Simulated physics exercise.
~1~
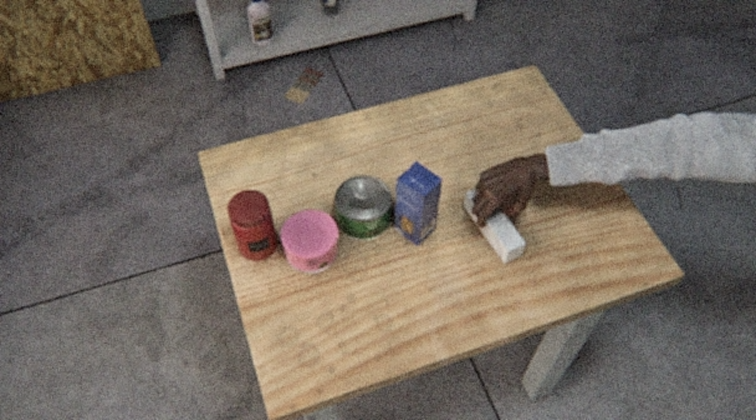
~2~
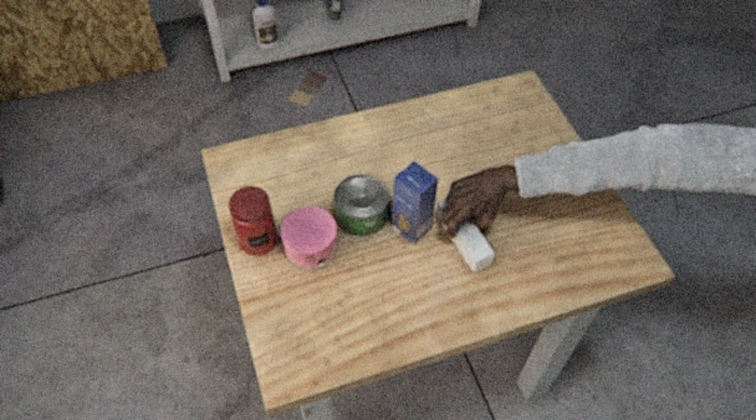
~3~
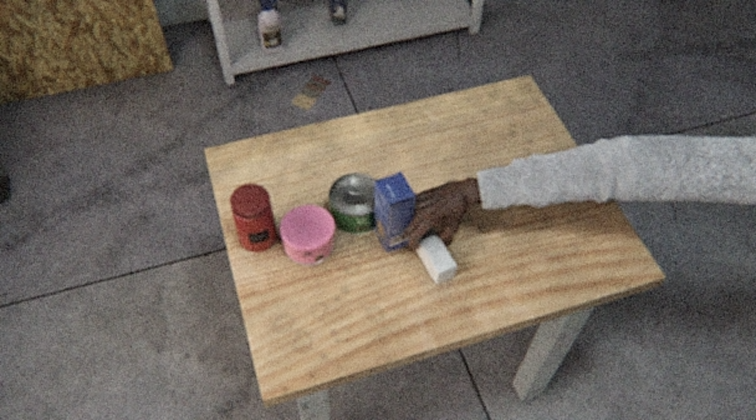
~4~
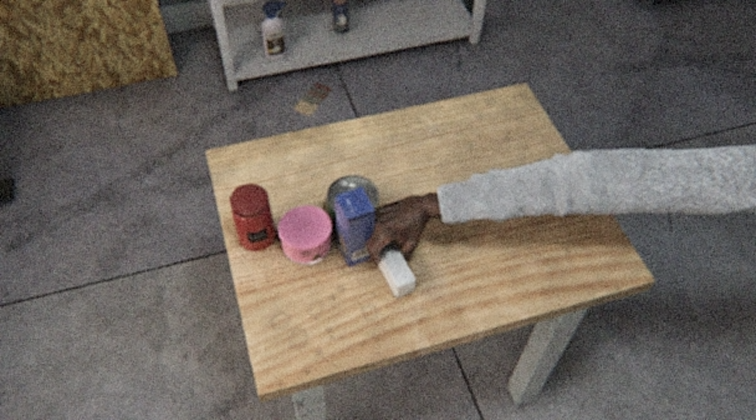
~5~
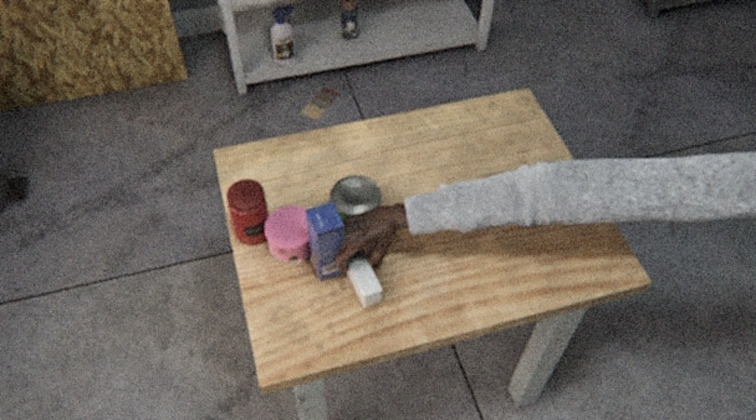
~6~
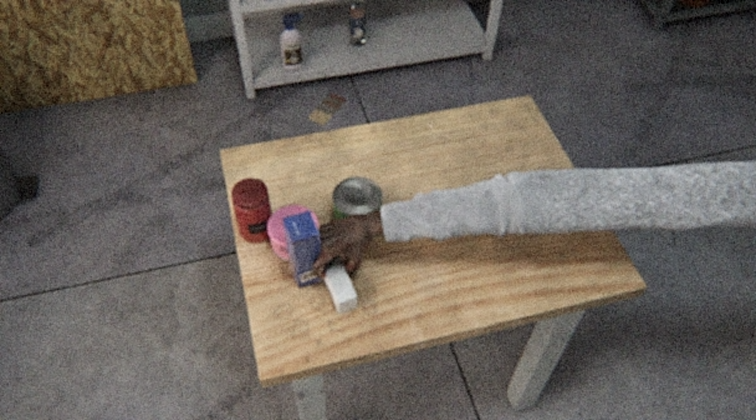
A light wooden table stands on a grey tiled floor, seen from above at an angle, with a white shelf behind it and the view drifting slightly. A red jar, a pink tub, a green tub and an upright blue carton sit across it from left to right, while a dark hand in a pale grey sleeve holds a white block at the right. The hand slides the block left until it reaches the carton, then pushes the carton past the front of the green tub. The carton closes on the pink tub, which shifts slightly left. Finally, the carton stands upright before the pink tub, the hand still beside it, and the green tub remains in place.
